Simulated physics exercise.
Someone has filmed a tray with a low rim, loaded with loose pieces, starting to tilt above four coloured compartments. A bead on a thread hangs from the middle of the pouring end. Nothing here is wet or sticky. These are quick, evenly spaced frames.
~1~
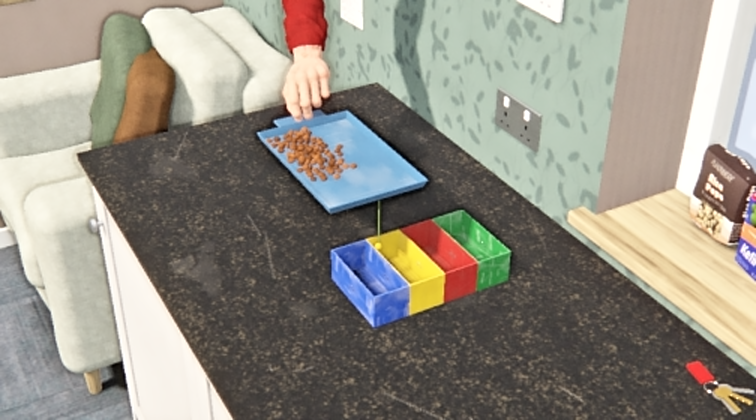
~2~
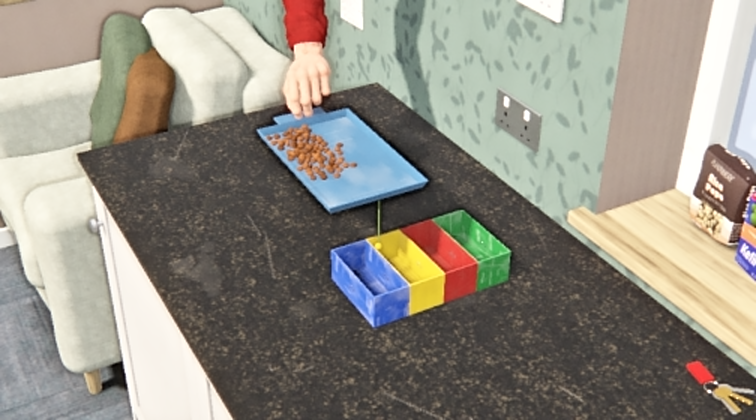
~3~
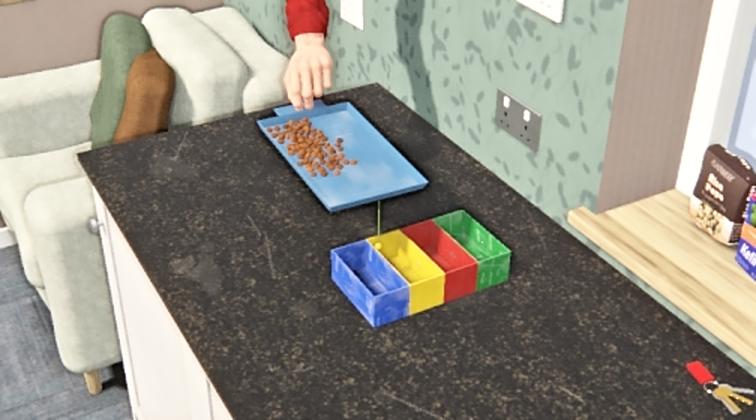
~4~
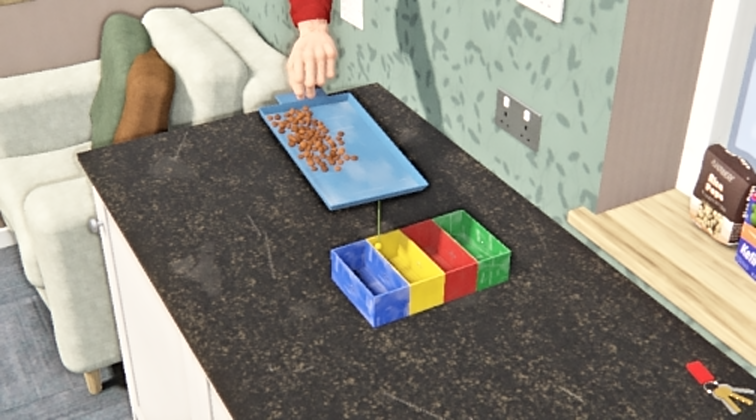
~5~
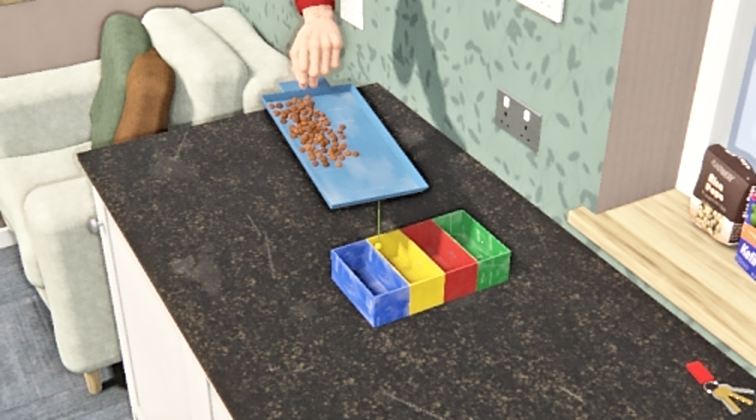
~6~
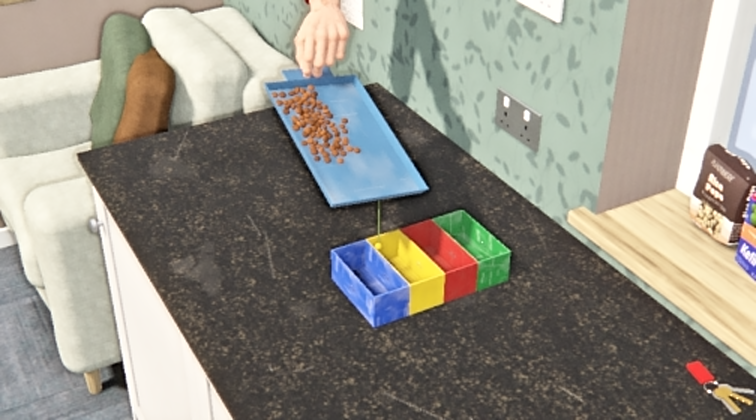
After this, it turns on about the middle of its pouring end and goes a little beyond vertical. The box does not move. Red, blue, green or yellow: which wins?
It favours the red compartment.
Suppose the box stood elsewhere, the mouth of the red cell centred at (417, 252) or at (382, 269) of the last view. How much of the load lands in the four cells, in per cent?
Roughly 100 per cent, and 40 per cent.
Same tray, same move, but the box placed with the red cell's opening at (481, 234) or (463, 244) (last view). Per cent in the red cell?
About 0 and 20 per cent.
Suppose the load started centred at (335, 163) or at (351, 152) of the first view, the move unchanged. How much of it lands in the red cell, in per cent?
In turn 60 and 70 in a hundred.
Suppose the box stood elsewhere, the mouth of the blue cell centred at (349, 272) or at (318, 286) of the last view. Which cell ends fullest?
One: Red. Two: The green cell.
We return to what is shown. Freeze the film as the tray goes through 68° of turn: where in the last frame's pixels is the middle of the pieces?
At about (422, 206).
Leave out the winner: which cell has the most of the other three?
Next in line is yellow.
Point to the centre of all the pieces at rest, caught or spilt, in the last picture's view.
Roughly at (448, 282).
Just after the last frame, tray tipped steeply; roughly a third on the tray; about a tenth in the red cell; just a few in the yellow cell; roughly half falling or outside the box.
A moment on, tray tipped past a quarter turn; roughly two thirds in the red cell; roughly a quarter in the yellow cell; about a tenth in the green cell; just a few in the blue cell; about a tenth falling or outside the box.
Further on, tray tipped past a quarter turn; roughly two thirds in the red cell; roughly a quarter in the yellow cell; about a tenth in the green cell; just a few in the blue cell; about a tenth falling or outside the box.
When it is over, tray tipped past a quarter turn; roughly two thirds in the red cell; roughly a quarter in the yellow cell; about a tenth in the green cell; just a few in the blue cell; about a tenth outside the box.
